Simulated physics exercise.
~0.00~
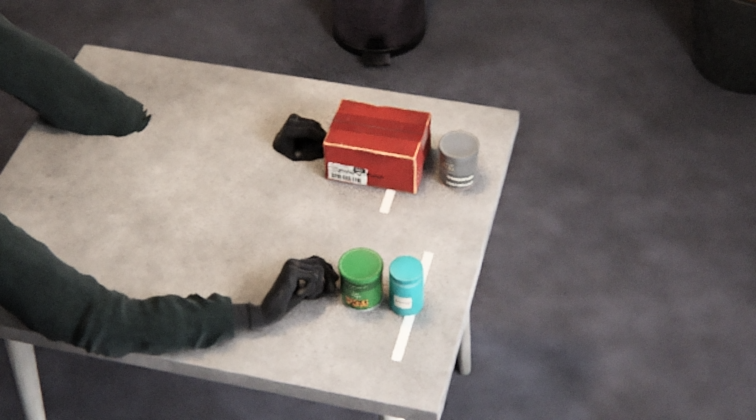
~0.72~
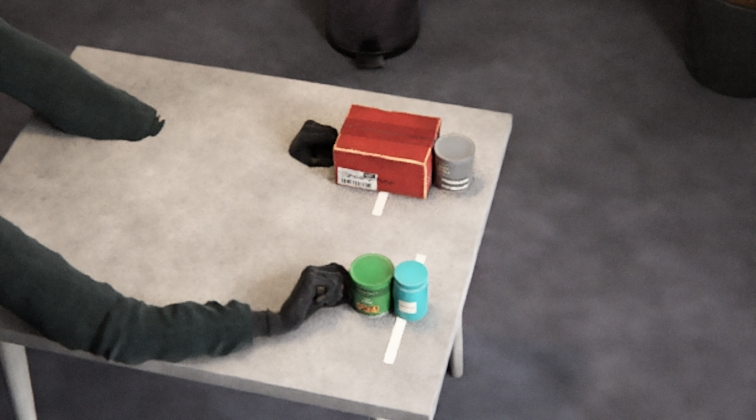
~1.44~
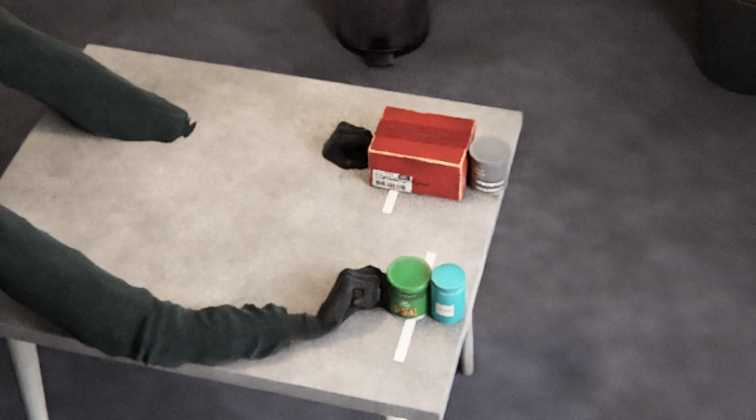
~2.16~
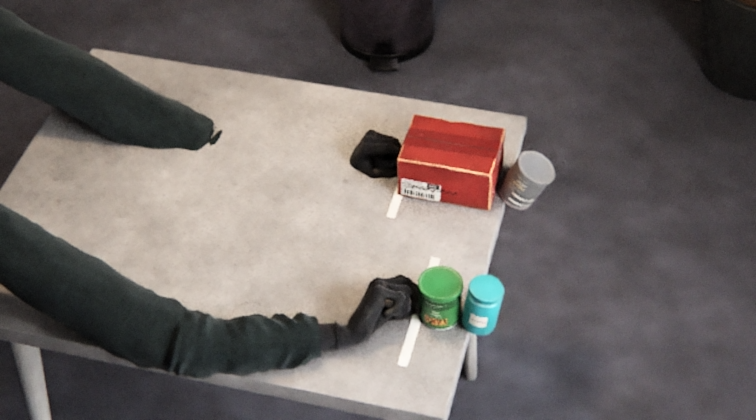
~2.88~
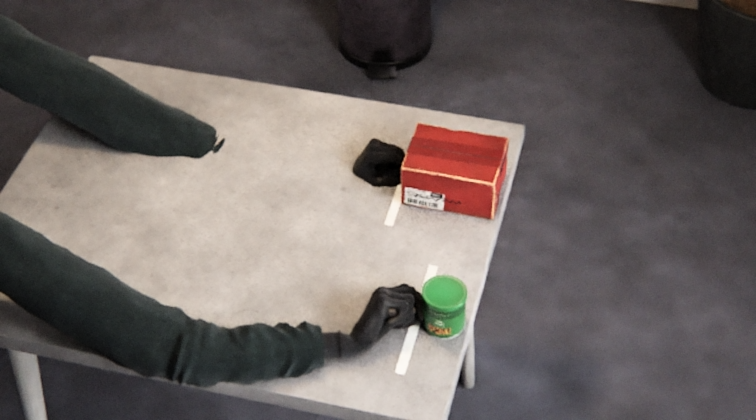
Two gloved hands push a red box and green pot right, knocking two containers off the table.
